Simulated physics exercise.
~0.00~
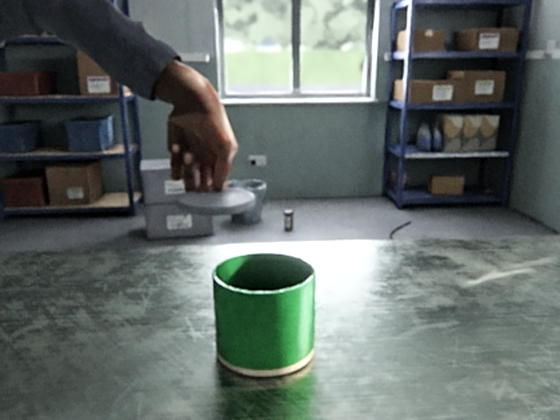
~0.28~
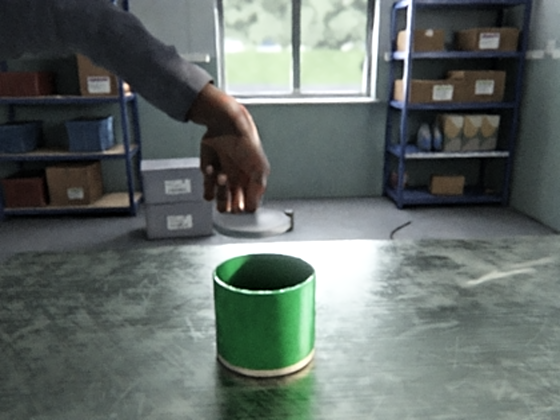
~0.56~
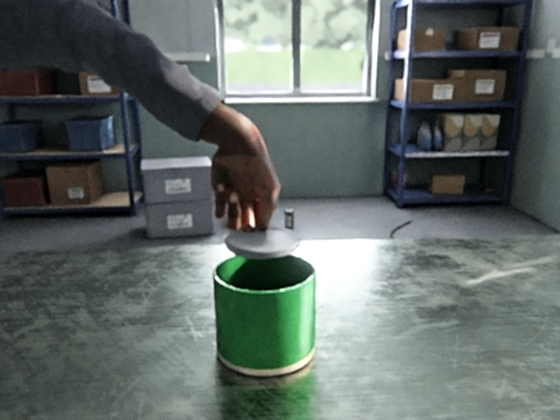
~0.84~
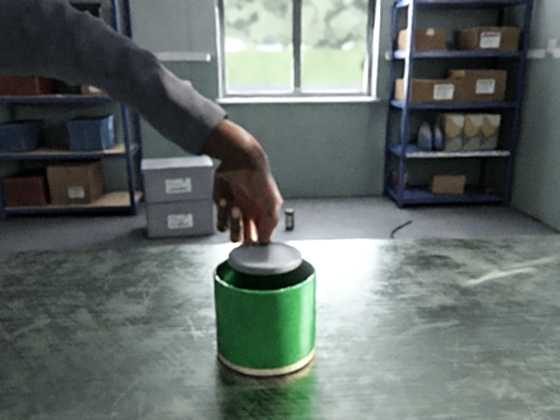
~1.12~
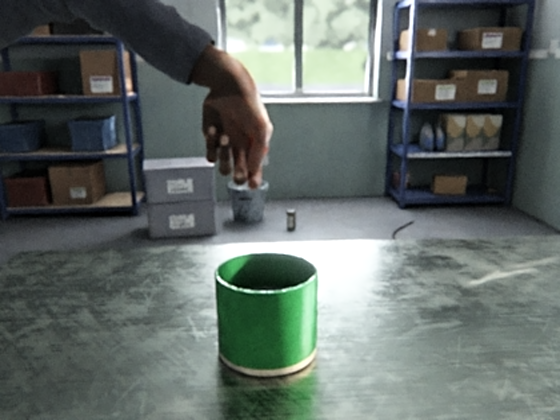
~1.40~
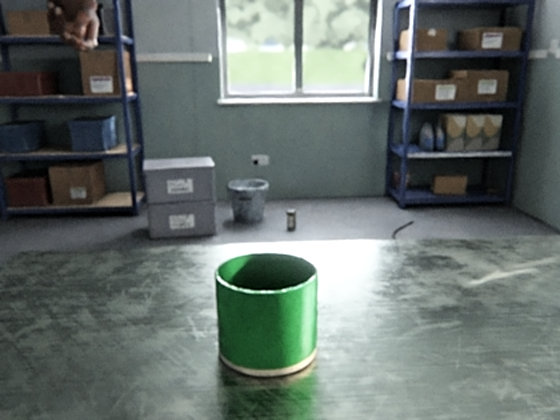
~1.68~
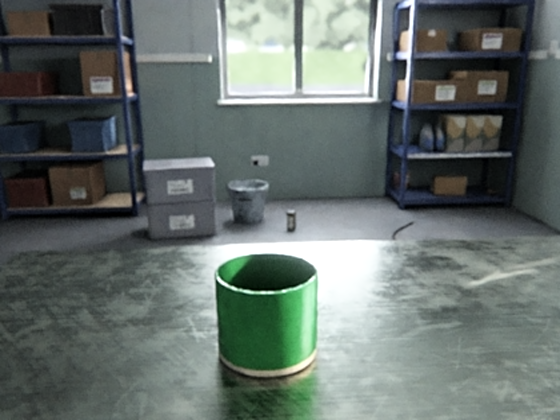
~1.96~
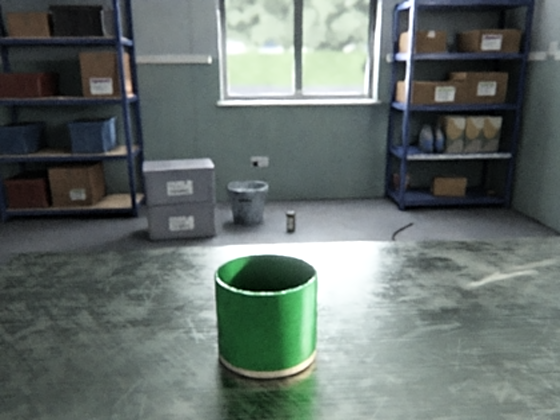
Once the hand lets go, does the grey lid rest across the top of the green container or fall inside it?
The grey lid falls inside the green container, as it is not wide enough to cover the opening.
